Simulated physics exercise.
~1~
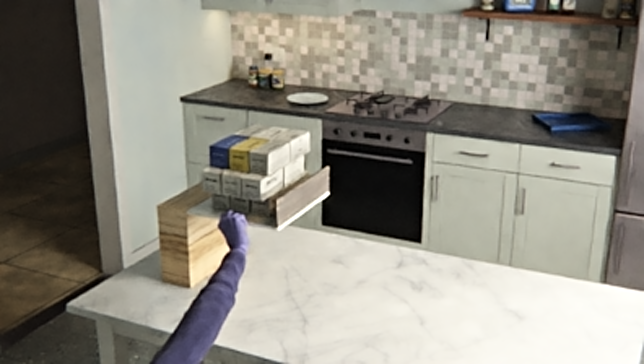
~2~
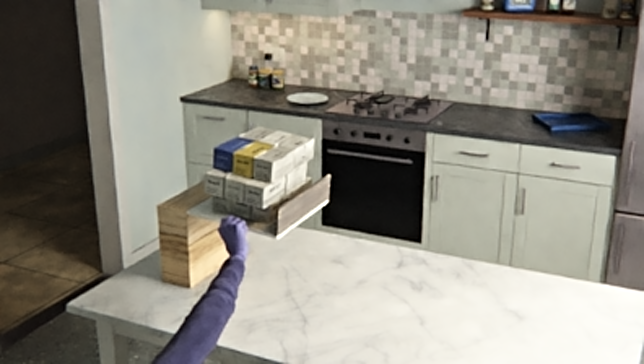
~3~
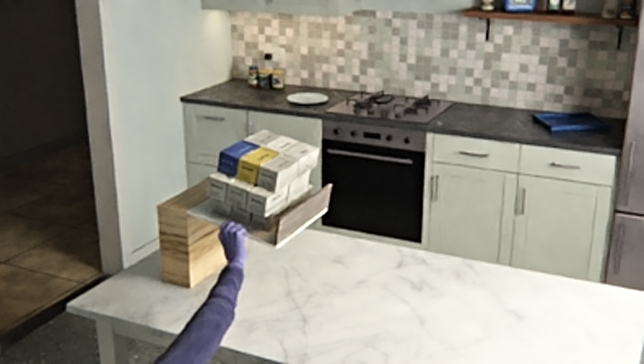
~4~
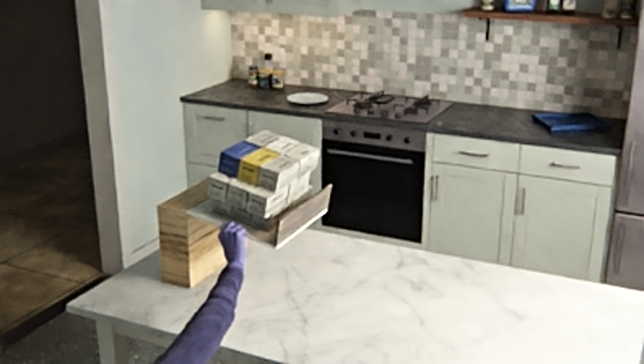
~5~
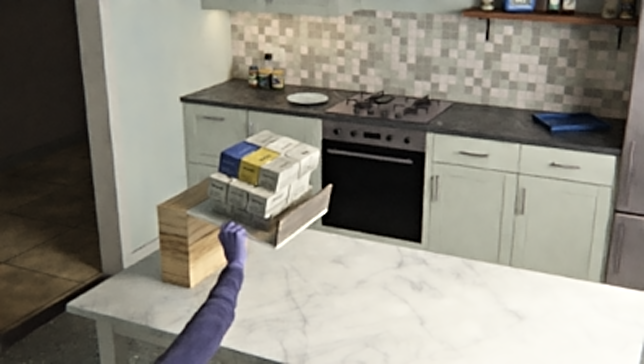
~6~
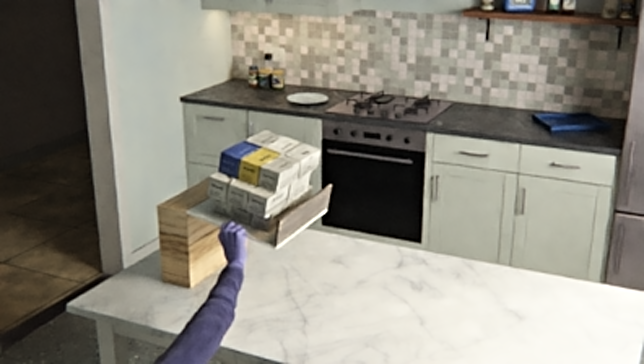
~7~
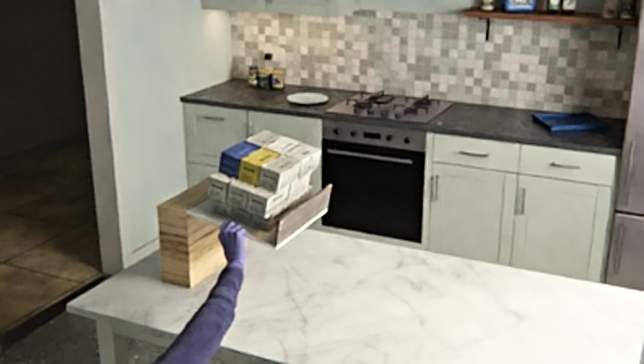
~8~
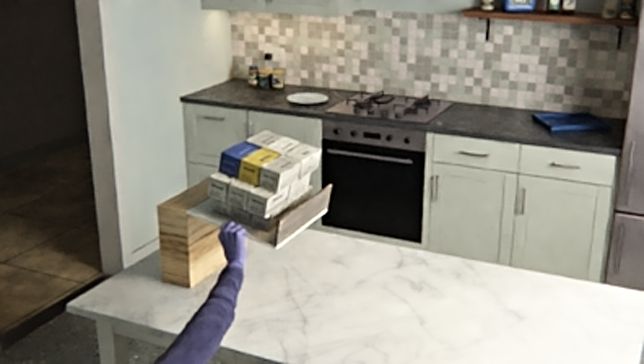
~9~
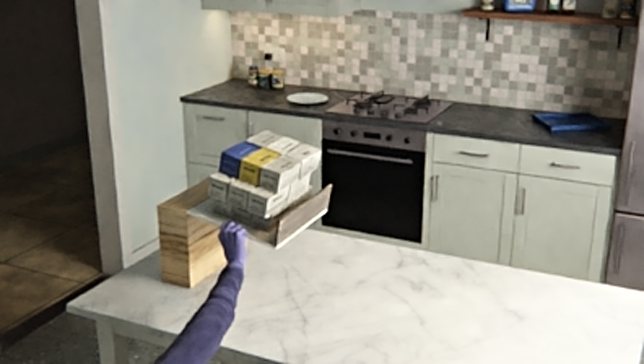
Kitchen counter, a purple-sleeved arm reaching to a tray as it tilts gently rightward, stacked packets shifting slightly but all staying aboard.
